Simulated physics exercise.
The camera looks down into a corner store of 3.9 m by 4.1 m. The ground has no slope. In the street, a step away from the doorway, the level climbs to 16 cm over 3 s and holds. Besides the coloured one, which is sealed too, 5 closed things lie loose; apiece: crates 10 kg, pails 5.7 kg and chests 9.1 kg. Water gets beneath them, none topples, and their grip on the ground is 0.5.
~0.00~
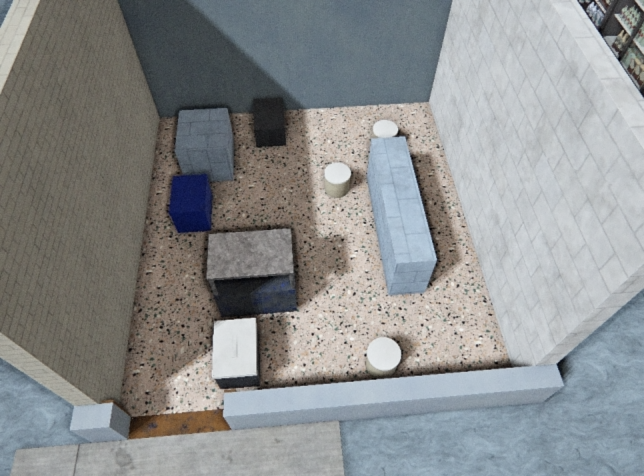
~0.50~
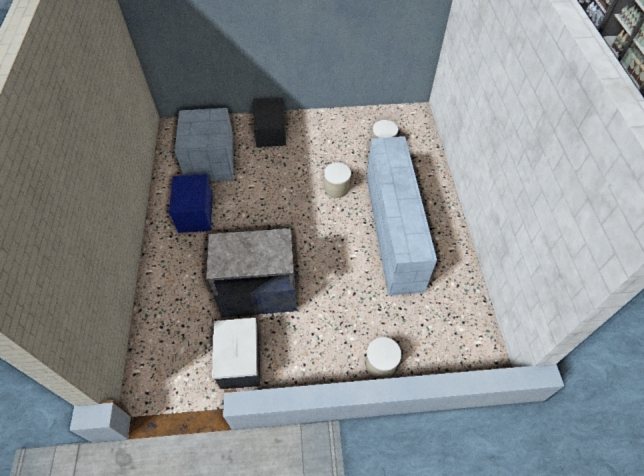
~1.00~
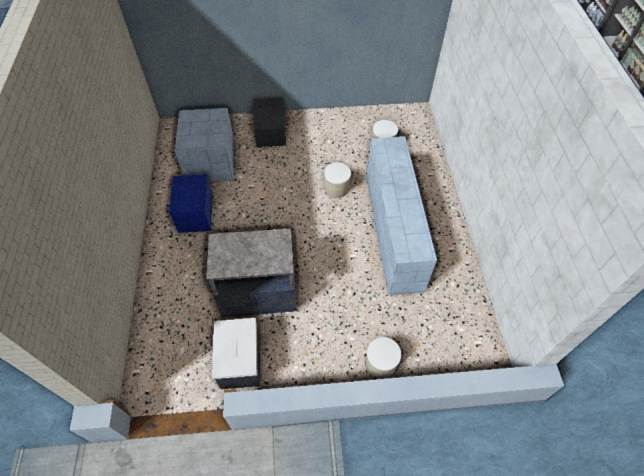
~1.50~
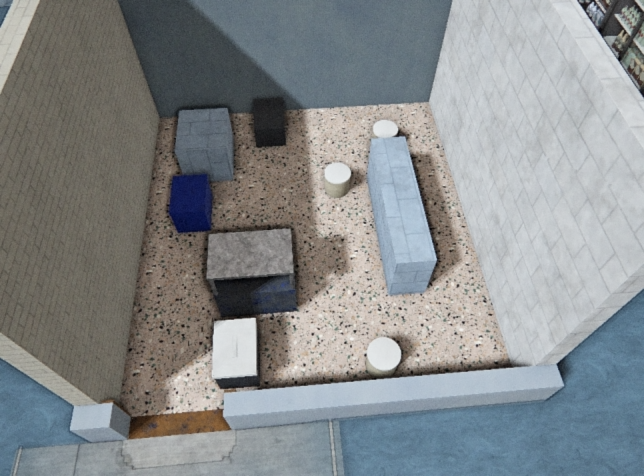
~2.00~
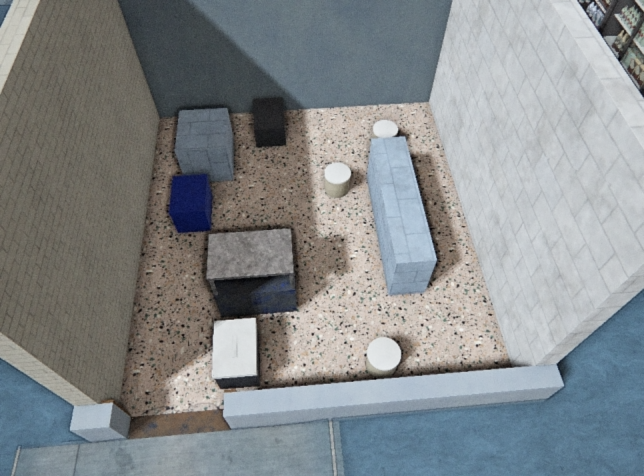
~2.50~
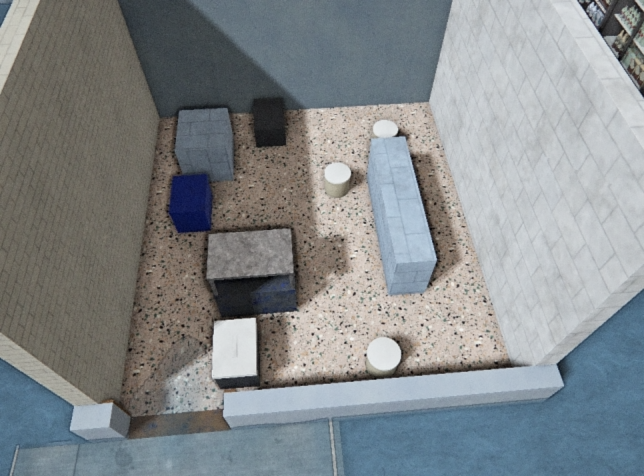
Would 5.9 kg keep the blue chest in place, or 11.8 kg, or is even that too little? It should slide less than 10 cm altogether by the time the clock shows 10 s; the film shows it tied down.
Verdict: Neither weight holds it.
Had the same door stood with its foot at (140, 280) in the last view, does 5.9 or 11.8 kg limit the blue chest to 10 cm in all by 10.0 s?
Then only the higher weight holds it.
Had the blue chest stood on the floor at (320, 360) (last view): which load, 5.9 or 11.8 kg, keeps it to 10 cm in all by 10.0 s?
Only the larger holds.
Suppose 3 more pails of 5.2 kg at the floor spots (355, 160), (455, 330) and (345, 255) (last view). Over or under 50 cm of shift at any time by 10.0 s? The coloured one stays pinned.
In turn: Under, under, under.
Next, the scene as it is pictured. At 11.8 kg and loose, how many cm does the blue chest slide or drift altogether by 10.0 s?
Some 100 cm in all.
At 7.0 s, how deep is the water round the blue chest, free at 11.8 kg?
Roughly 6 cm.
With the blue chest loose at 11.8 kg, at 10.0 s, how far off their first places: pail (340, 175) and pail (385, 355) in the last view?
In turn: 0 cm, 0 cm.
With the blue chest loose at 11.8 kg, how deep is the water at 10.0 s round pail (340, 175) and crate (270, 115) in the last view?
Roughly 5 and 6 cm.
After 3.5 s the blue chest would be 0 cm from its start with 5.9 kg and 0 cm from its start with 11.8 kg; 0 cm of water round it then.
After 4.5 s the blue chest would be 23 cm from its start with 5.9 kg and 9 cm from its start with 11.8 kg; 4 cm of water round it then.
After 7.0 s the blue chest would be 56 cm from its start with 5.9 kg and 23 cm from its start with 11.8 kg; 6 cm of water round it then.
After 10.0 s the blue chest would be 187 cm from its start with 5.9 kg and 77 cm from its start with 11.8 kg; 5 cm of water round it then.
